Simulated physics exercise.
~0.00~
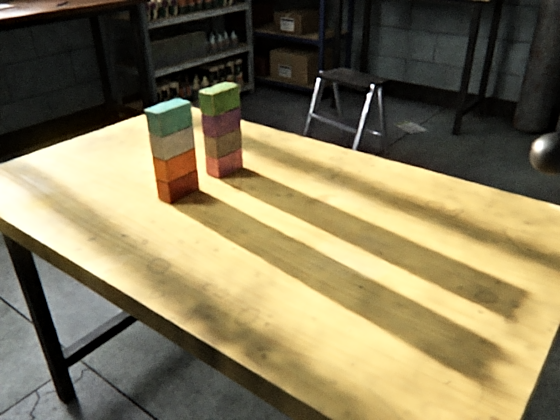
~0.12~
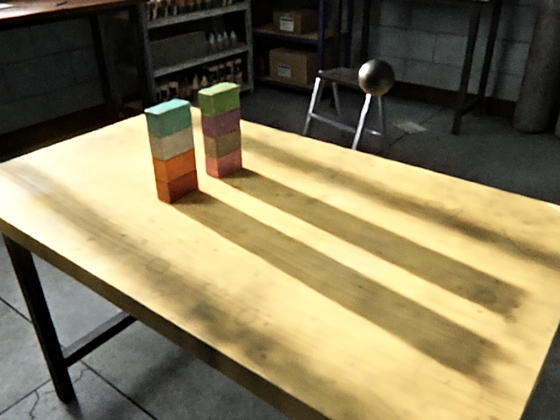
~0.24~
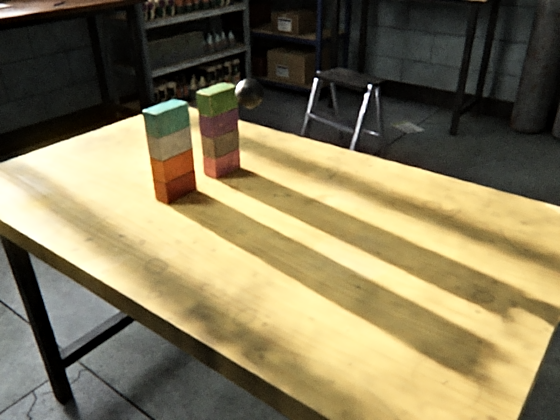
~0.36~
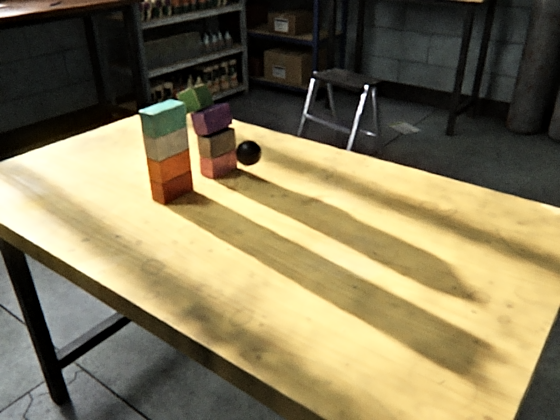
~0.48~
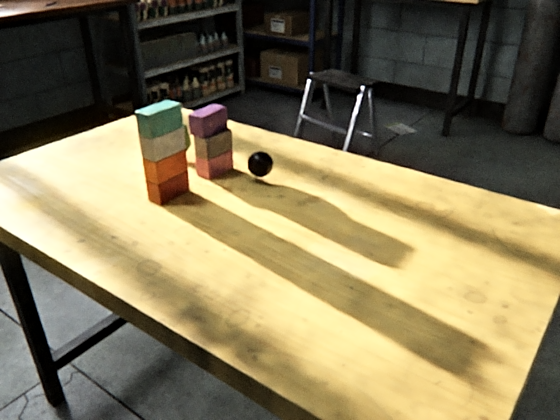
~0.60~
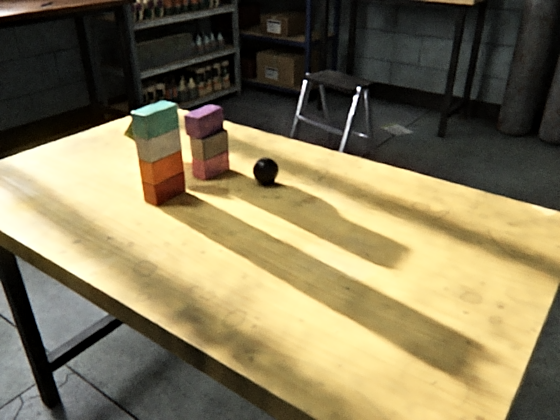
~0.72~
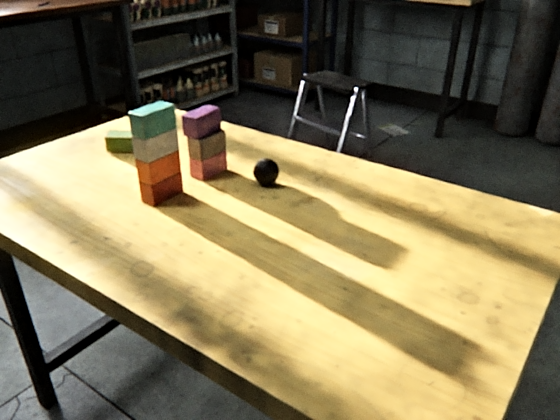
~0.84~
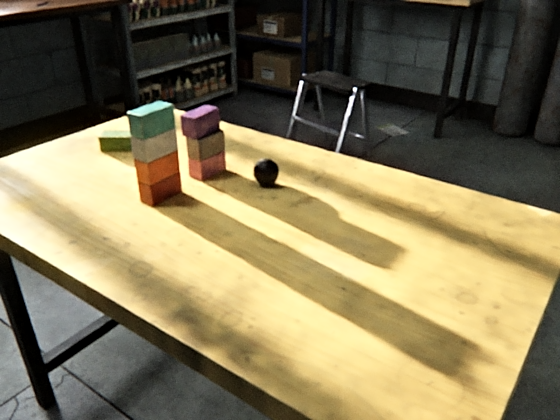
In a dim workshop, a black ball flew in from the right toward two block stacks on a wooden table and struck the farther one, knocking its green top block off behind the turquoise-topped stack, while the other blocks stayed stacked and the ball settled nearby.
